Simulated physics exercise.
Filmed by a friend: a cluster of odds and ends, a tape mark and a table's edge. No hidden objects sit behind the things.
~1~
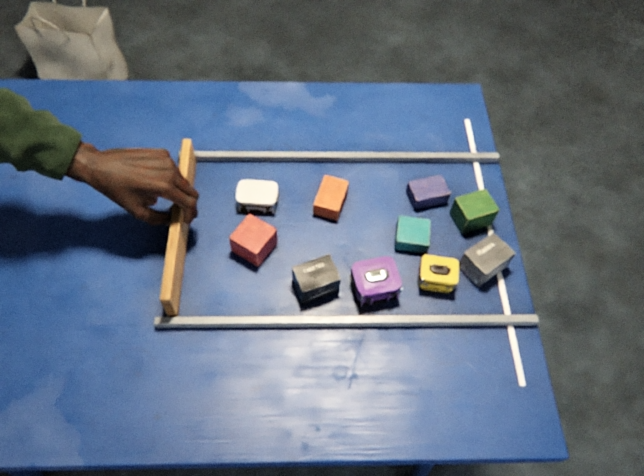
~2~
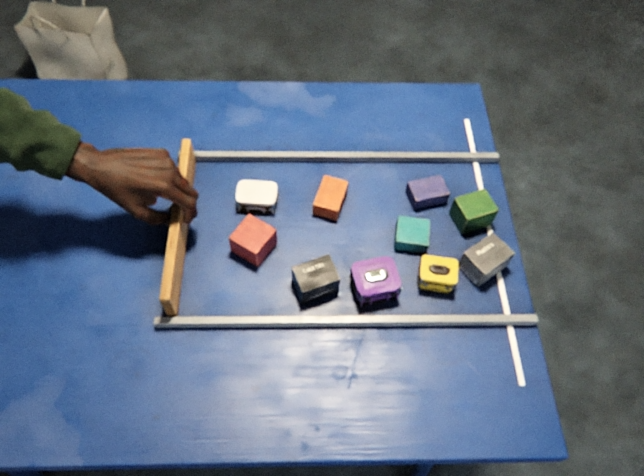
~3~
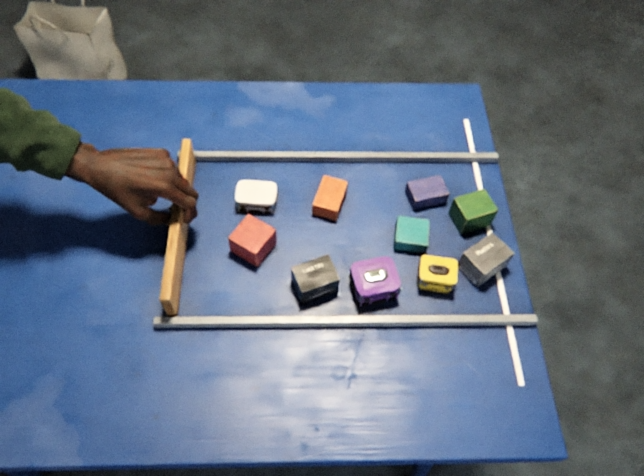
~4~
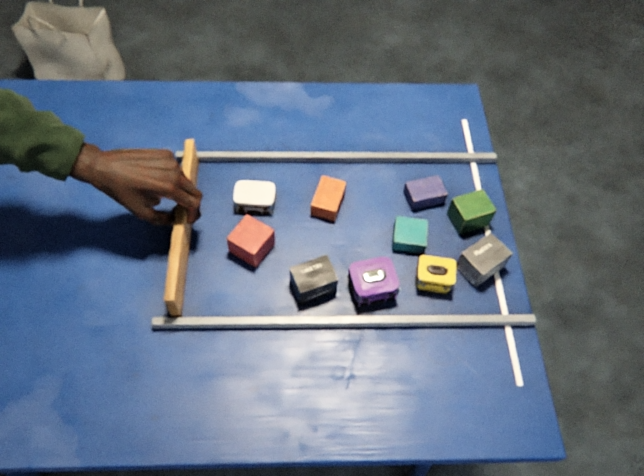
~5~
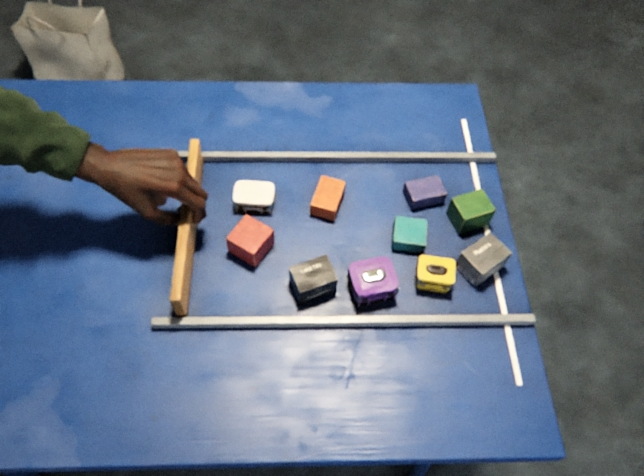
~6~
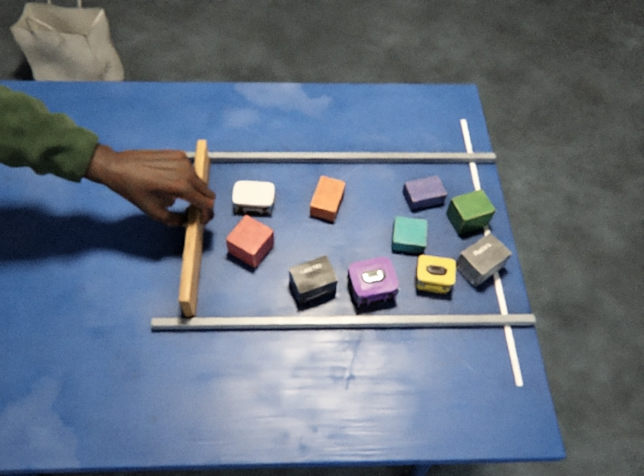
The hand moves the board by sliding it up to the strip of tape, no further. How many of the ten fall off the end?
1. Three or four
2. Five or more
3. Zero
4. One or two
2, five or more.
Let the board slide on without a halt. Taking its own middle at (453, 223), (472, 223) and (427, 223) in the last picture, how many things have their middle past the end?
Respectively 4, 7 and 2.
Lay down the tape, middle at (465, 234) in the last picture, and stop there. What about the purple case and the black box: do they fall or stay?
Purple case - gone; black box - safe.
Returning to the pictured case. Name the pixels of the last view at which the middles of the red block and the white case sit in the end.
Final positions: Near (509, 232); near (501, 197).
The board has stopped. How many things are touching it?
Counting them up gives 3.
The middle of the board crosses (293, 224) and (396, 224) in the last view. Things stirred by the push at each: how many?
The first number is 4, the next one 10.
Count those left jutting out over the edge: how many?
As for overhanging, the count is 3.
Soon after, none off yet; grey box at rest near (483, 260); green block at rest near (470, 212); blue block at rest near (424, 193).
After that, none off yet; grey box tilting well over near (533, 248); green block displaced a little near (484, 214); blue block displaced about its own width near (476, 189).
In the end, the number that fall off is five or more; gone, orange block, purple case, turquoise block, yellow case, blue block, green block and grey box.
